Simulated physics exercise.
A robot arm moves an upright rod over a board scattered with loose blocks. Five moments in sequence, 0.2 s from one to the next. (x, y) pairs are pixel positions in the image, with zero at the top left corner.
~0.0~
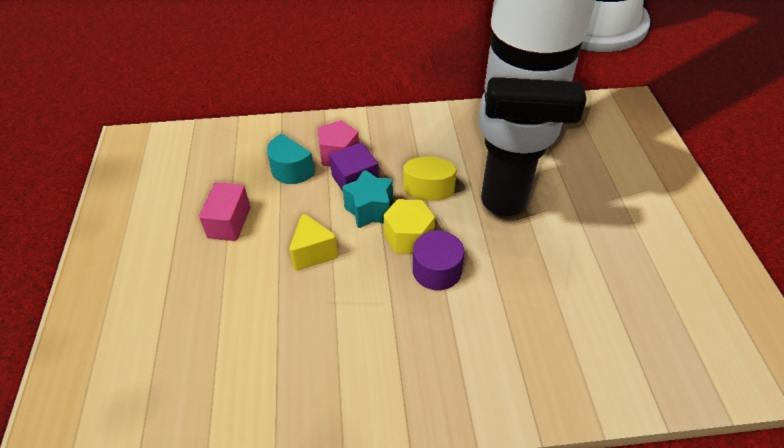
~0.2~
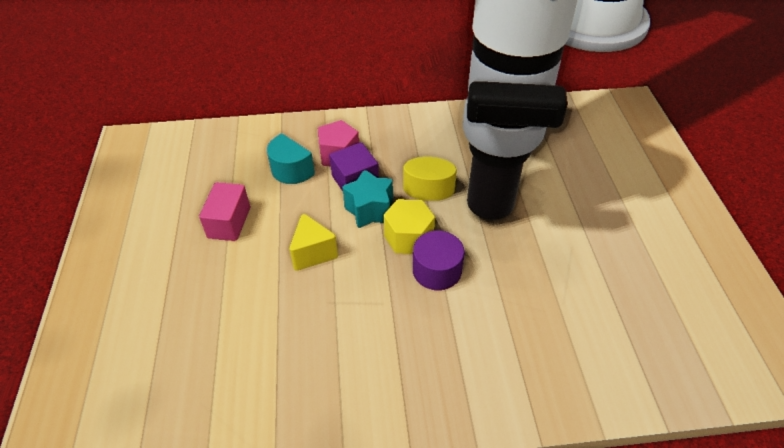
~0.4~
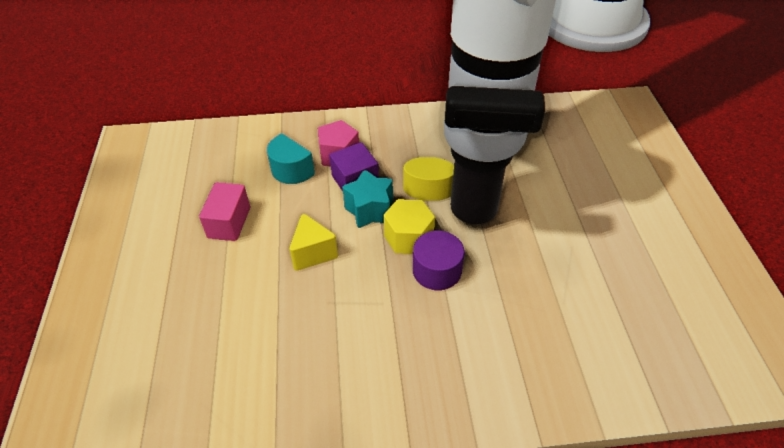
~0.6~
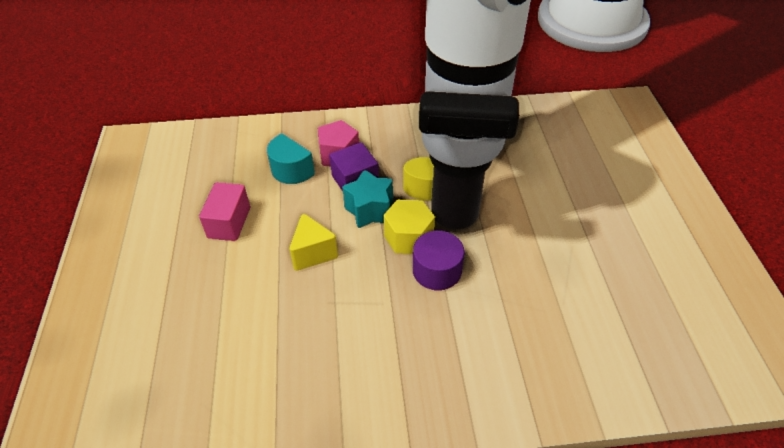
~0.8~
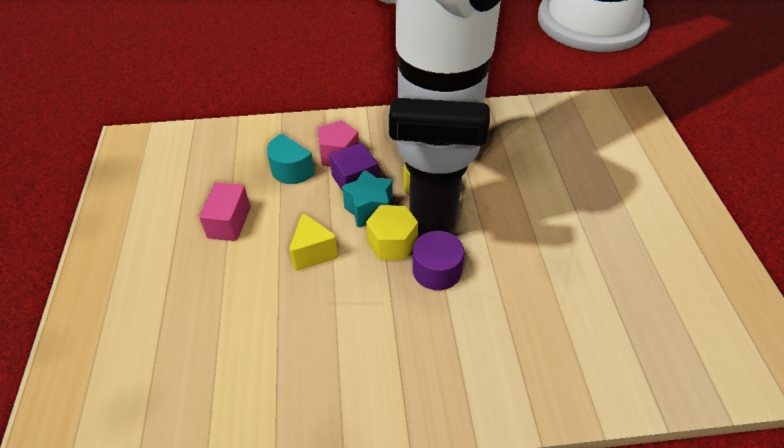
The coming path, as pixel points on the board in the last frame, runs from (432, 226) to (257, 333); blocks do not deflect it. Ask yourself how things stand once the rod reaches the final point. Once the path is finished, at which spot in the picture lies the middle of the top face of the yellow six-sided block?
The middle of its top is at (200, 303).
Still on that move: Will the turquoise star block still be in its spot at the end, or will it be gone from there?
Once the path is done, it remains where it sat before.
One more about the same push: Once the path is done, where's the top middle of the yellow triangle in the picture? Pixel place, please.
The middle of its upper face should be somewhere near (281, 237).
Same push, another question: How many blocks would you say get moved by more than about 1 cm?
Two.
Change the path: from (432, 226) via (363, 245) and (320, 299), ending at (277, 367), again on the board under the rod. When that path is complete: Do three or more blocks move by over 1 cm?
Yes, that is how it ends up.
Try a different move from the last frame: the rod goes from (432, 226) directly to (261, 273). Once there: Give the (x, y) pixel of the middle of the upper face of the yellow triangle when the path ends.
My best guess is (218, 241).
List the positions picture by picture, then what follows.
In the first frame, tip of the rod at (504, 199), middles of tops, yellow triangle at (309, 232), turquoise star block at (369, 188), yellow six-sided block at (409, 215), purple circle at (439, 249).
In the second frame, rod at (490, 203), nothing pushed.
In the third frame, rod at (474, 207), nothing pushed.
In the fourth frame, rod at (455, 212), nothing pushed.
In the fifth frame, rod at (433, 218), yellow triangle at (309, 232), turquoise star block at (369, 188), yellow six-sided block at (392, 221), purple circle at (439, 249).
On the path given first. One third of the way, rod at (379, 251); yellow triangle at (291, 235), turned 50° clockwise; yellow six-sided block at (331, 252); purple circle at (439, 253).
Two thirds of the way, rod at (318, 287); yellow triangle at (281, 237), turned 95° clockwise; yellow six-sided block at (264, 285), turned 25° clockwise; purple circle at (439, 253).
At the end, rod at (255, 325); yellow triangle at (281, 237), turned 95° clockwise; turquoise star block unmoved; yellow six-sided block at (200, 303), turned 50° clockwise; purple circle at (439, 253).
